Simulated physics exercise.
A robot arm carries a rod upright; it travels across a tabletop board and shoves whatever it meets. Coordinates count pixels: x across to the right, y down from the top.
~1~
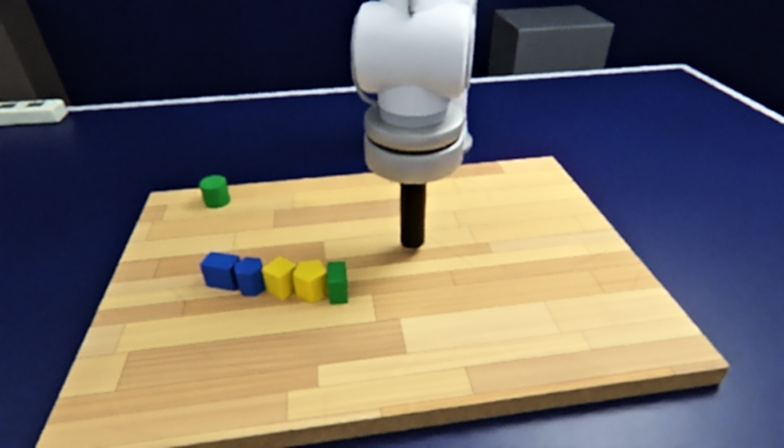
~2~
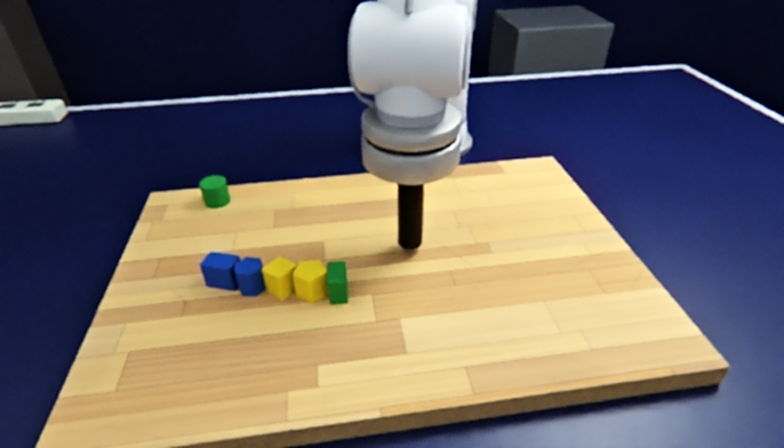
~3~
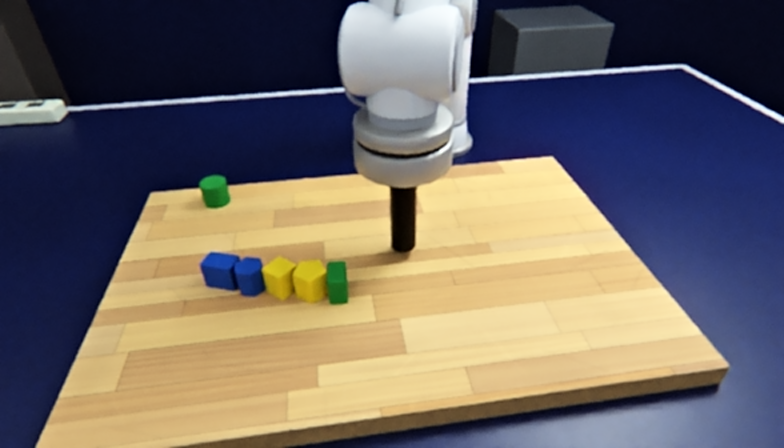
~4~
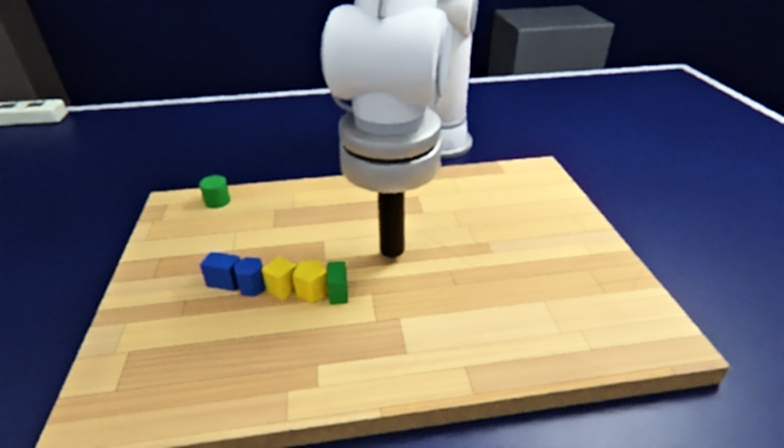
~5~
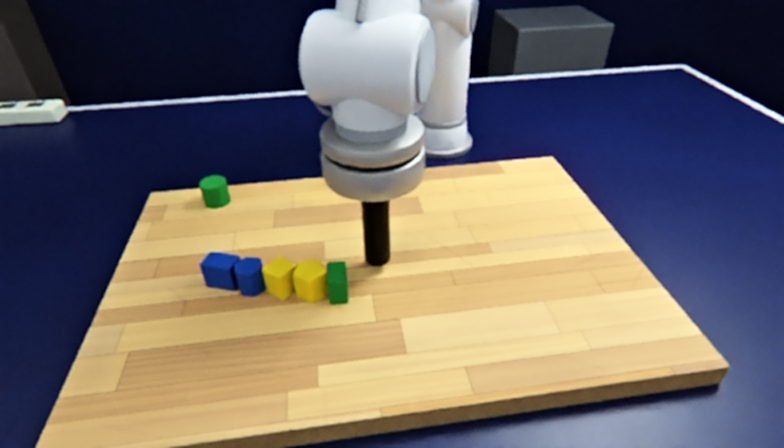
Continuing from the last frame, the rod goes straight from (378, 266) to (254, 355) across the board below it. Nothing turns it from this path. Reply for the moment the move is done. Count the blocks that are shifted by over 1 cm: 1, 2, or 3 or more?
Number moved: 2.
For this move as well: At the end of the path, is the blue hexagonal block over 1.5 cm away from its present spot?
No, it doesn't check out.
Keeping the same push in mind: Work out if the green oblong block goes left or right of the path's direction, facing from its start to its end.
Sideways, to the left.
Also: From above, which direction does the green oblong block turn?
It spins anti-clockwise.
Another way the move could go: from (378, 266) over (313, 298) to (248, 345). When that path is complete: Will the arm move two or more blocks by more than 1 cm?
Yes, I think so.
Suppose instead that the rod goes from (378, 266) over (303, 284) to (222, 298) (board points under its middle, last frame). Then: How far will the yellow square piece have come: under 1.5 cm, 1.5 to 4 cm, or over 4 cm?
Final distance: More than 4 cm.
On the path given first. One third of the way, rod (340, 284); yellow square piece (276, 267); yellow pentagonal block (298, 278), turned 50° clockwise; green oblong block (327, 286), turned 45° anticlockwise.
Two thirds of the way, rod (298, 314); blue hexagonal block (246, 264); yellow square piece (275, 267), turned 15° clockwise; yellow pentagonal block (267, 291), turned 95° clockwise; green oblong block (305, 316).
At the end, rod (252, 347); blue hexagonal block (246, 264); yellow square piece (275, 267), turned 15° clockwise; yellow pentagonal block (262, 294), turned 130° clockwise; green oblong block (304, 318), turned 130° anticlockwise.
